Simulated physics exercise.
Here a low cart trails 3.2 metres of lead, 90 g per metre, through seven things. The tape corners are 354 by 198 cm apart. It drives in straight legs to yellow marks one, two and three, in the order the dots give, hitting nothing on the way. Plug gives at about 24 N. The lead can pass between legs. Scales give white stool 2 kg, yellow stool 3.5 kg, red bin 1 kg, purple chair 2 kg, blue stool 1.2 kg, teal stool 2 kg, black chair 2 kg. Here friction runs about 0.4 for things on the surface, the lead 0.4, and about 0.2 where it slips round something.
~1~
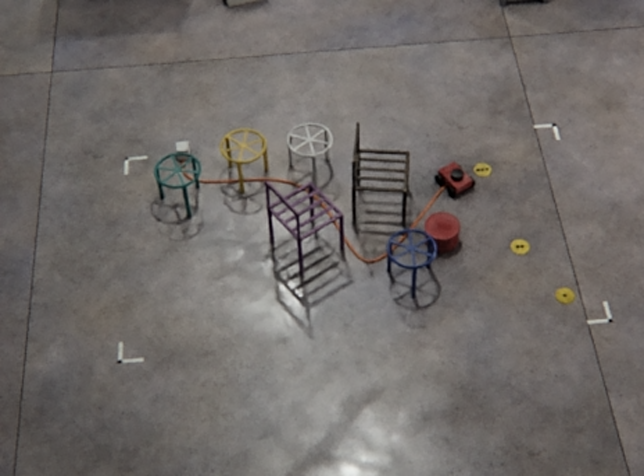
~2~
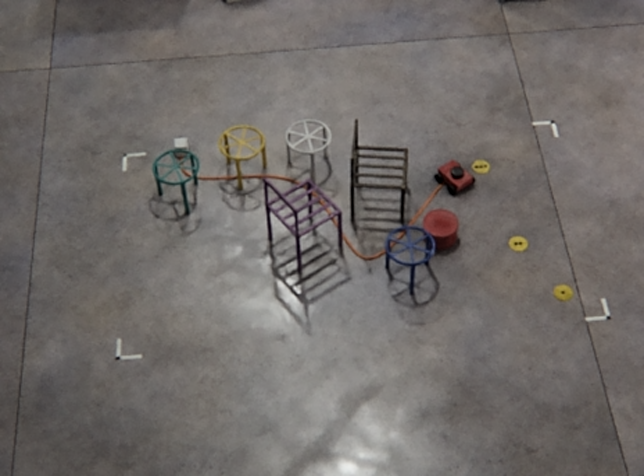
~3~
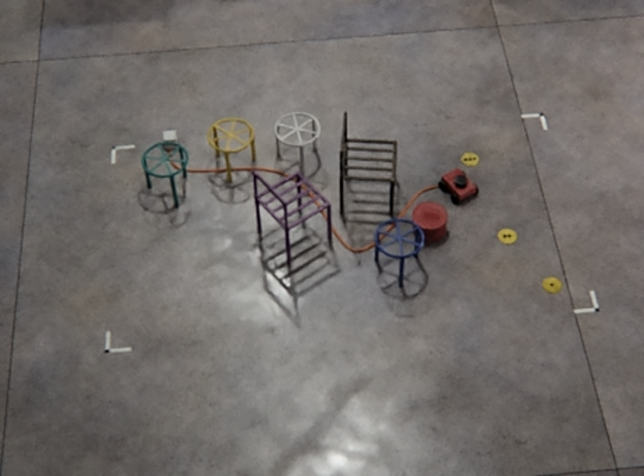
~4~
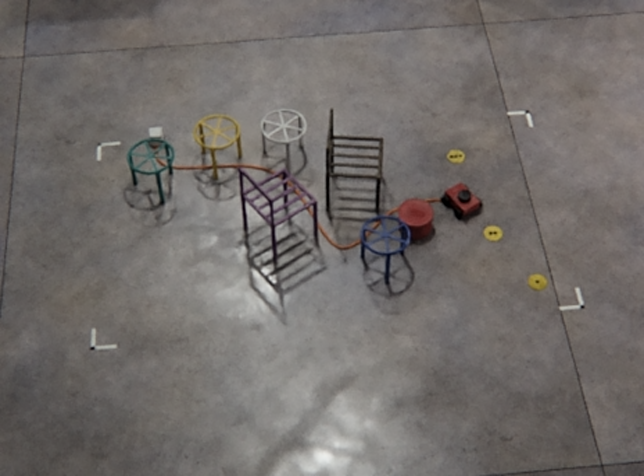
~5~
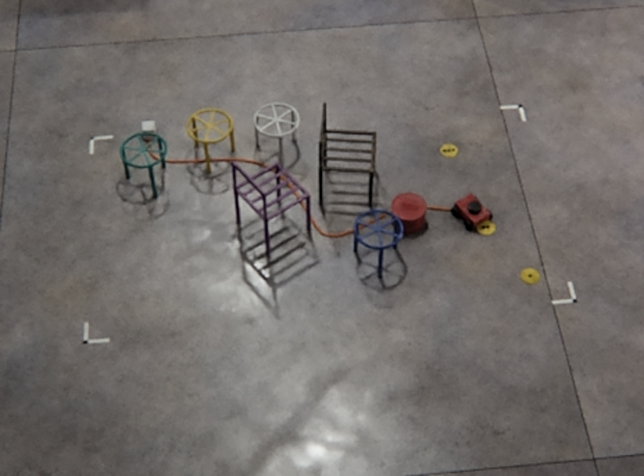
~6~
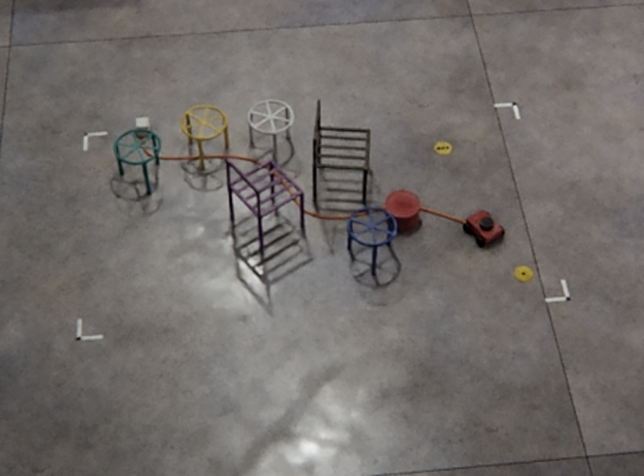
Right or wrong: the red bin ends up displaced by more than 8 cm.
Right.
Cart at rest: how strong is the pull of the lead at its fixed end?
It comes out close to 0 N.
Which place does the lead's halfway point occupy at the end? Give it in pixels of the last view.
The halfway point sits near pixel (318, 203).
Next, cart at (515, 267), 12 N at the fixed end; red bin 10 cm off its start.
Then, cart at (486, 231), lead slack at the fixed end; red bin 18 cm off its start, blue stool 3 cm off its start.
After that, cart at (461, 185), lead slack at the fixed end; red bin 18 cm off its start at (398, 222), blue stool 3 cm off its start at (370, 228).
Later, cart at (443, 148), lead slack at the fixed end; red bin 18 cm off its start, blue stool 3 cm off its start.
At the end, cart at (443, 148), lead slack at the fixed end; red bin 18 cm off its start at (399, 222), blue stool 3 cm off its start at (370, 228).
